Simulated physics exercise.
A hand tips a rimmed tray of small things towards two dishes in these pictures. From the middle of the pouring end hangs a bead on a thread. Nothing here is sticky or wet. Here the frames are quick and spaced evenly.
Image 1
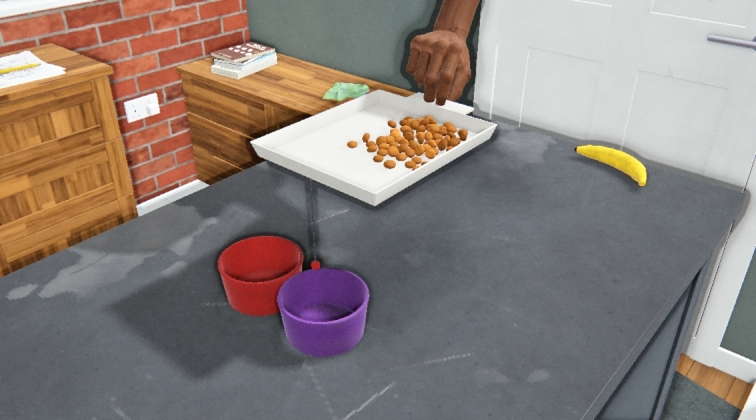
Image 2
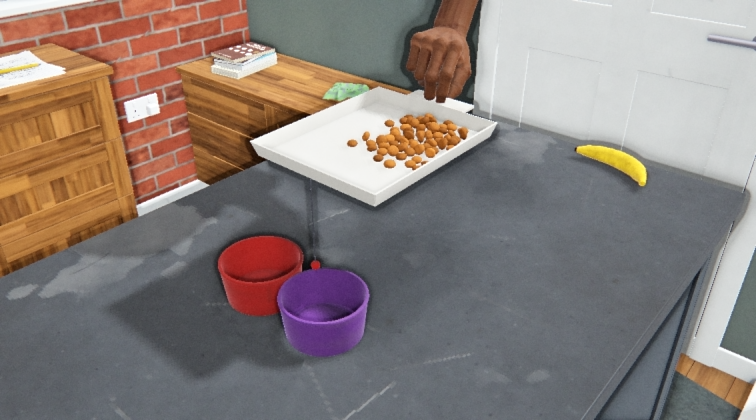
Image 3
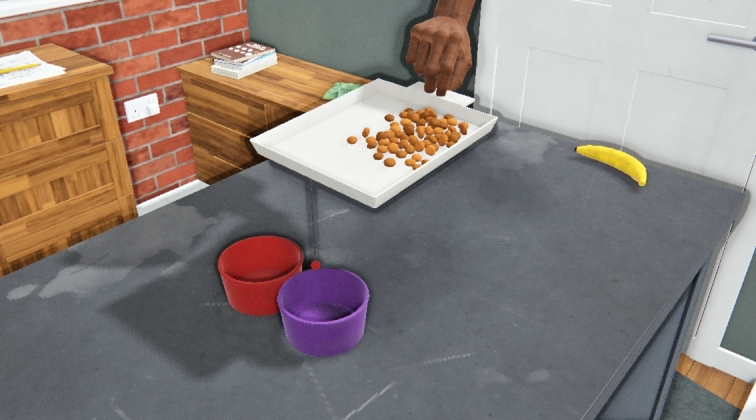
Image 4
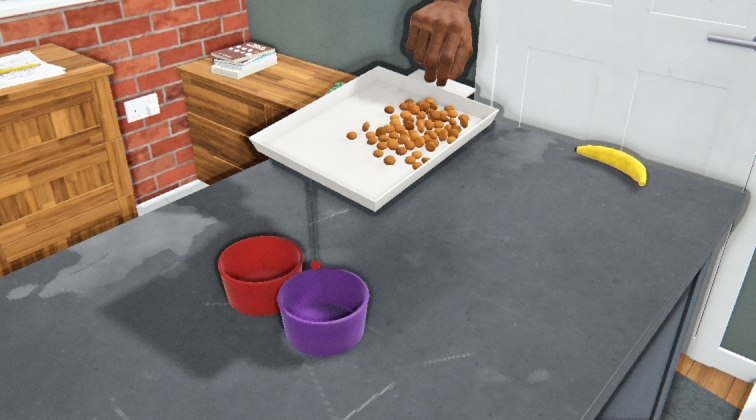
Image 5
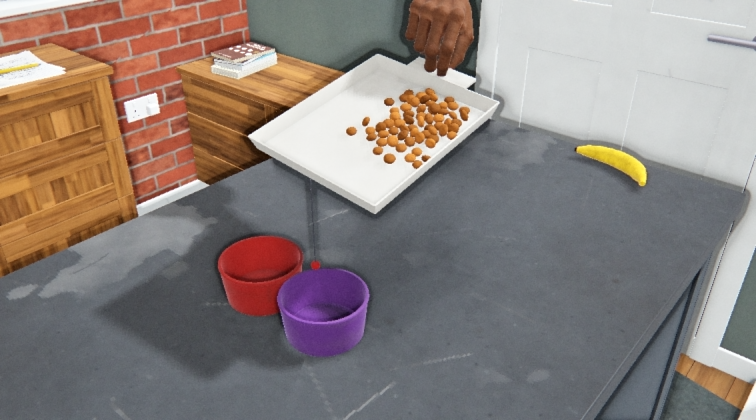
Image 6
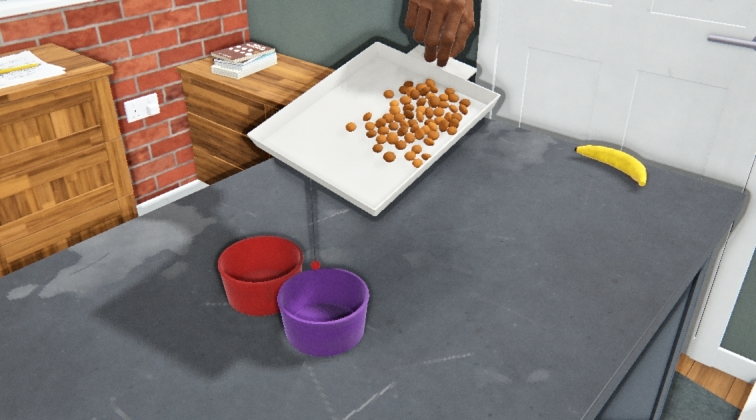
At first, a hand holds a white rimmed tray of small brown pieces nearly level above a dark counter, with a red dish and a purple dish below and a banana to the right. Then the tray's far side rises steadily, slanting it more towards the dishes while the pieces stay bunched.
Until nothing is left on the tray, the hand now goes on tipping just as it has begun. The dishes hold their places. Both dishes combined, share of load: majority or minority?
Minority.
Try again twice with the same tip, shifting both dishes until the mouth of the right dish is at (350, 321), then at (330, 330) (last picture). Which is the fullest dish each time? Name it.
One: The right dish. Two: The right one.
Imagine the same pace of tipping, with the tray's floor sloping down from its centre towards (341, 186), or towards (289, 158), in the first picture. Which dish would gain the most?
For the first slope the righthand dish, for the second the lefthand dish.
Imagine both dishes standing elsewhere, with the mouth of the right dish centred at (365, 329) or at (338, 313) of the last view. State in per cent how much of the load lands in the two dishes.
The first gives 70 %, the second 70 %.
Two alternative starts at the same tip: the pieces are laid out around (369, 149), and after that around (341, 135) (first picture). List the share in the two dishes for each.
It comes to about 30 per cent the first time and about 50 per cent the second.
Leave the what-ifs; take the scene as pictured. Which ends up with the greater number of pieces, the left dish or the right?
Observation: The greater share ends in the dish at the right.
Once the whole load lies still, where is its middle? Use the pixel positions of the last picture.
The centre ends up roughly at (364, 347).
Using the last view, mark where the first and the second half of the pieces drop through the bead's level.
Points: About (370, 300), then about (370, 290).
Soon, tray tipped steeply; most on the tray; a small part in the air.
A while on, tray tipped right over; about half on the tray; a small part in the right dish; about a third outside both; a small part in the air.
Towards the end, tray tipped past a quarter turn; about a third in the right dish; about two thirds outside both.
Finally, tray tipped past a quarter turn; about a third in the right dish; none in the left dish; about two thirds outside both.
